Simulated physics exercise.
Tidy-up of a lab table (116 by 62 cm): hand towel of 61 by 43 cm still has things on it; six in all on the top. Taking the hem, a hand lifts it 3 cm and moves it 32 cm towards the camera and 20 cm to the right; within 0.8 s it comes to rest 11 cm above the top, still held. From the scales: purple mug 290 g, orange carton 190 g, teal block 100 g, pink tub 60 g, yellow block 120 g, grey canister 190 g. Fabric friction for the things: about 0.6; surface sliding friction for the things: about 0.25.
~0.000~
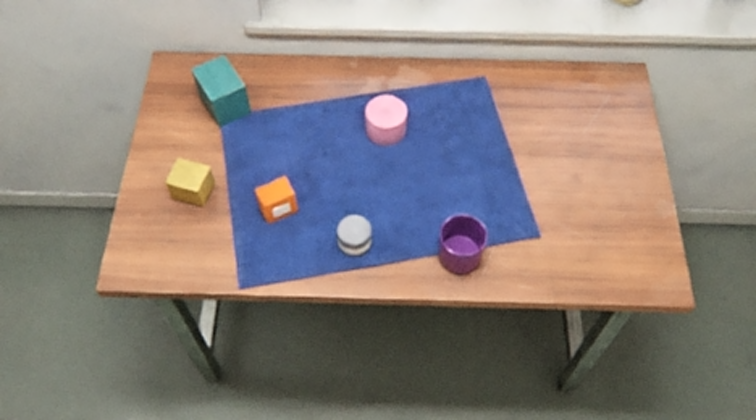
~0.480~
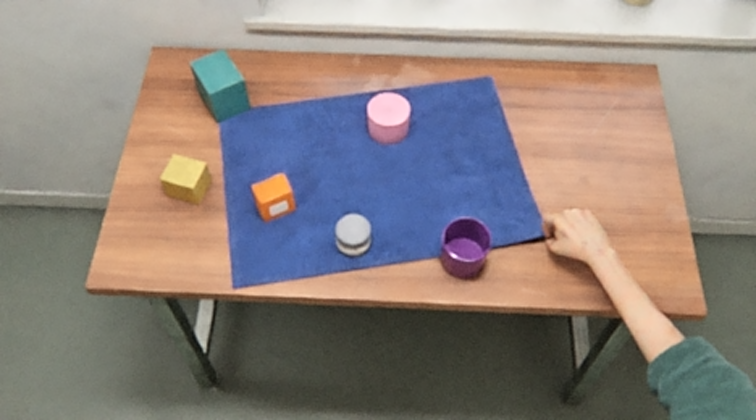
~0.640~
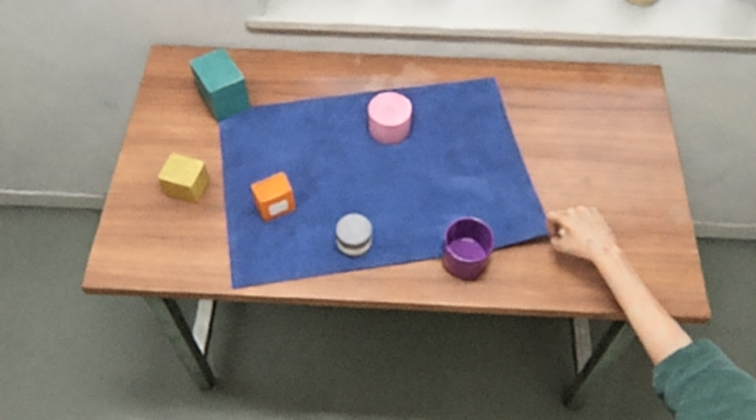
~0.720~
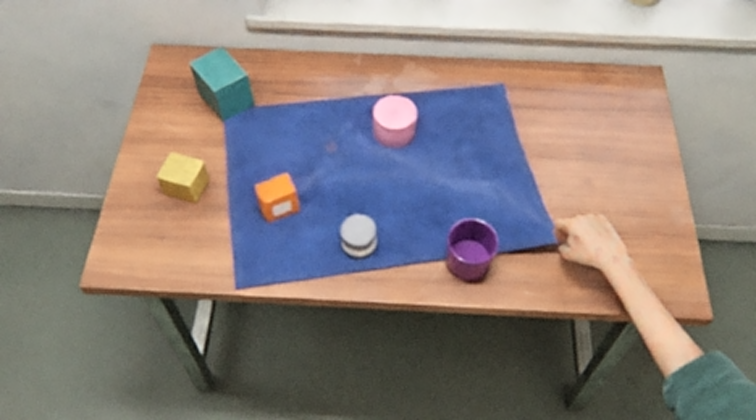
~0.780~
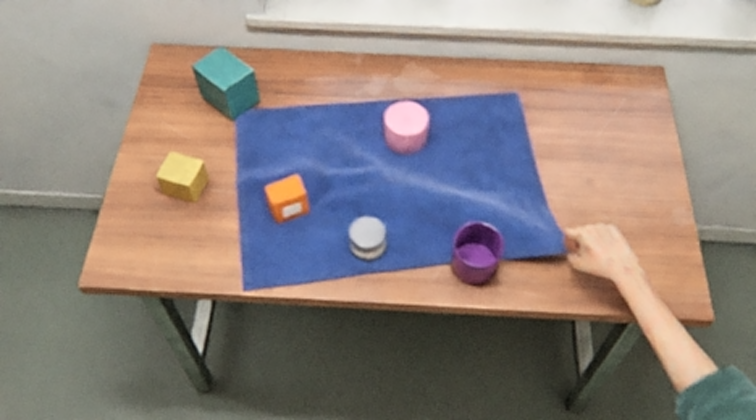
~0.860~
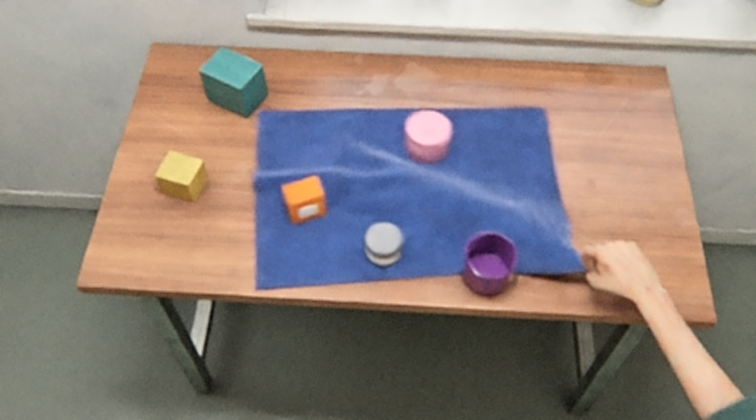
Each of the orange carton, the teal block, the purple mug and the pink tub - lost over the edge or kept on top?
As I see it, orange carton: Stays; teal block: Stays; purple mug: Leaves; pink tub: Stays.
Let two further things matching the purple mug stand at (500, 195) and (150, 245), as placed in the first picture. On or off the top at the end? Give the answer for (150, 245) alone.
Result for that copy: It survives on top.
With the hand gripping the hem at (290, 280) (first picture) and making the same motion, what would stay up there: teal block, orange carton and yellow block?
Afterwards teal block is still on top, orange carton comes off and yellow block is still on top.
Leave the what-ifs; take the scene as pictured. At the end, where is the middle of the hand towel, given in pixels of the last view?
It sits near (576, 256) in pixels.
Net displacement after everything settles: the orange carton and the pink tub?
The orange carton ends 35 cm from where it began, and the pink tub ends 50 cm from where it began.
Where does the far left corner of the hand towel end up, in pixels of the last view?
In the final picture you'd find it somewhere near (461, 136).
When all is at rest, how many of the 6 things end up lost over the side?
Counted result: 2.
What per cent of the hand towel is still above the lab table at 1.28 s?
About 75 per cent.
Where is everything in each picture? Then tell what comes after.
Orange carton (275, 191); teal block (218, 77); purple mug (464, 235); pink tub (386, 111); hand towel corners (239, 289) (485, 77) (541, 237), in the first frame.
Hand towel corners (233, 289) (492, 76); grip (549, 236), in the second frame.
Hand towel corners (232, 289) (495, 78); grip (553, 234), in the third frame.
Teal block (218, 69); purple mug (473, 239); grey canister (359, 230); hand towel corners (236, 289) (504, 84); grip (561, 242), in the fourth frame.
Teal block (223, 68); purple mug (479, 243); grey canister (368, 232); hand towel corners (243, 291) (518, 93); grip (570, 252), in the fifth frame.
Orange carton (303, 190); teal block (231, 67); purple mug (491, 253); pink tub (429, 127); hand towel corners (256, 290) (545, 108); grip (588, 269), in the sixth frame.
After 1.0 s, 100 % of the hand towel is still over the top; pink tub 21 cm off its start, orange carton 15 cm off its start, purple mug 13 cm off its start.
After 1.1 s, 90 % of the hand towel is still over the top; pink tub 34 cm off its start, orange carton 25 cm off its start, purple mug on its side, 22 cm off its start.
After 1.3 s, 75 % of the hand towel is still over the top; pink tub 44 cm off its start at (591, 205), purple mug over the edge, orange carton 32 cm off its start at (438, 218).
After 1.4 s, 70 % of the hand towel is still over the top; pink tub 49 cm off its start, purple mug over the edge, orange carton 36 cm off its start.
After 3.0 s, 65 % of the hand towel is still over the top; pink tub 50 cm off its start at (622, 222), purple mug over the edge, orange carton 37 cm off its start at (465, 231), teal block 4 cm off its start at (233, 67).
